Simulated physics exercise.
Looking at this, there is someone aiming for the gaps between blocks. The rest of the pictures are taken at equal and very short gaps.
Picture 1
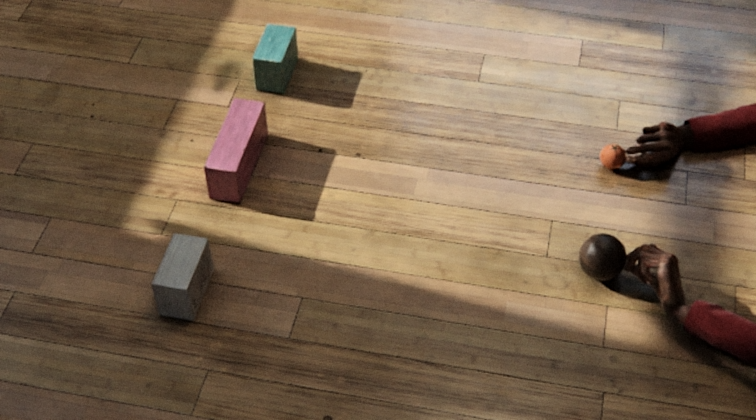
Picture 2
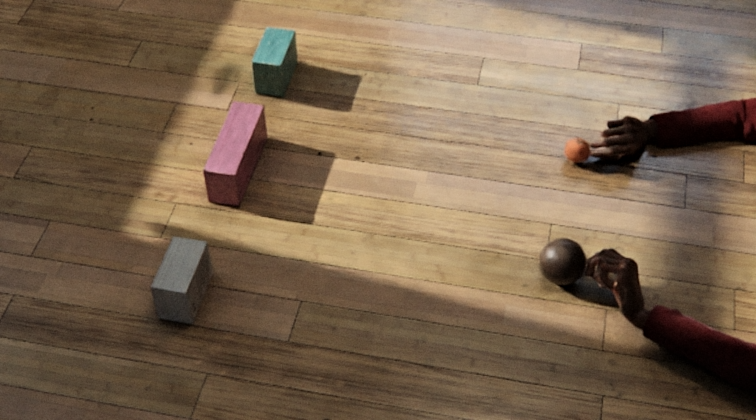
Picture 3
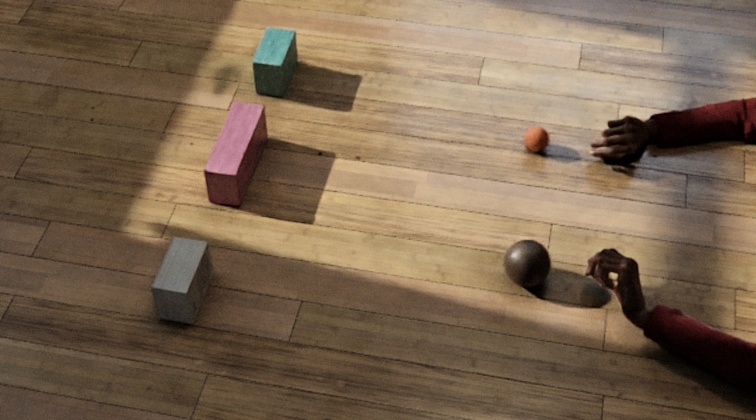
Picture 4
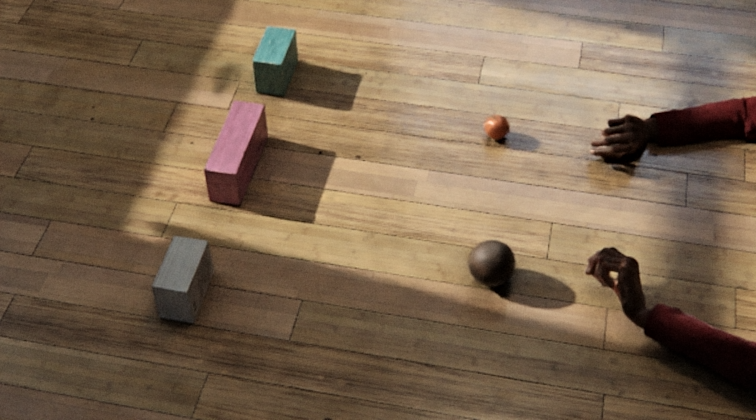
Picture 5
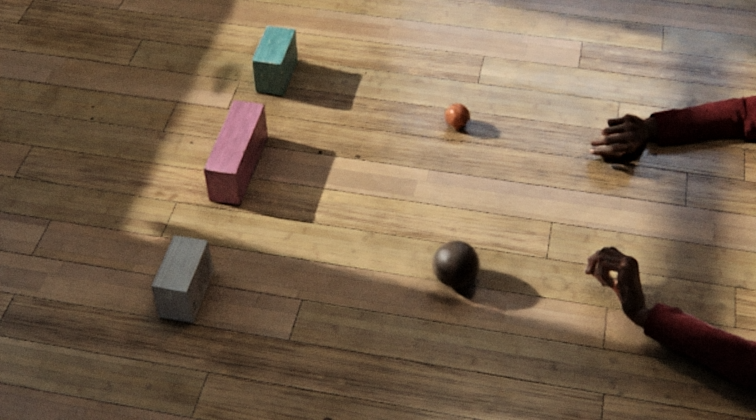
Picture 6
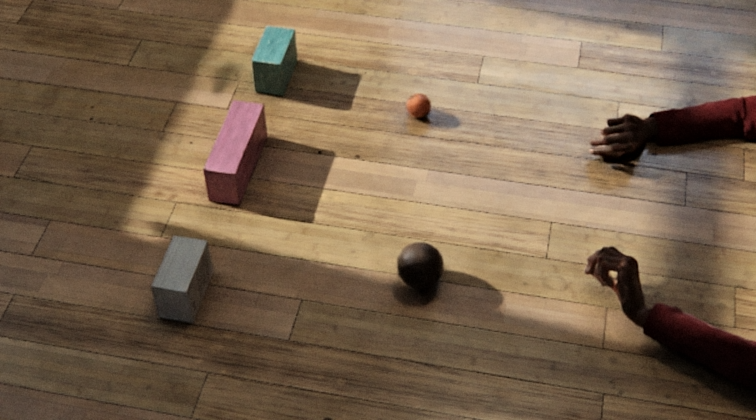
On a sunlit wooden floor, two hands at the right release a brown ball and a smaller orange one, across from a teal, a pink and a gray block. Both roll left, the orange one drifting upward and the brown one nearly straight, drawing nearer the blocks while the hands stay behind.
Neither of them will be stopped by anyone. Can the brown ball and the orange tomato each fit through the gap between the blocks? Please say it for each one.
Brown ball: No; orange tomato: No.
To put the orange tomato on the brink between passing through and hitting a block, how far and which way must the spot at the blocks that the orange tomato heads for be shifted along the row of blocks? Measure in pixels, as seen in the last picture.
Near 20 pixels, heading down.
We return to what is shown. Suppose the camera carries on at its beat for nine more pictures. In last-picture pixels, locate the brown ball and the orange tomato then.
(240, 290) and (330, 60).
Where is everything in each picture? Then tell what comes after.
Brown ball (603, 257) under the hand; orange tomato (613, 156) under the hand; white book (184, 277), in the first frame.
Brown ball (563, 262); orange tomato (578, 150), in the second frame.
Brown ball (527, 263); orange tomato (537, 139), in the third frame.
Brown ball (492, 263); orange tomato (497, 127), in the fourth frame.
Brown ball (456, 264); orange tomato (458, 116), in the fifth frame.
Brown ball (420, 266); orange tomato (419, 105); pink block (237, 152), in the sixth frame.
Then, 0.22 s past the last view, brown ball heading on near (323, 269); orange tomato heading on near (319, 78).
Then, 0.60 s past the last view, brown ball coming back near (235, 285); orange tomato coming back near (327, 61).
Then, 1.08 s past the last view, brown ball coming back near (248, 319); orange tomato coming back near (354, 47).
Finally, the brown ball bounces off; the orange tomato bounces off.
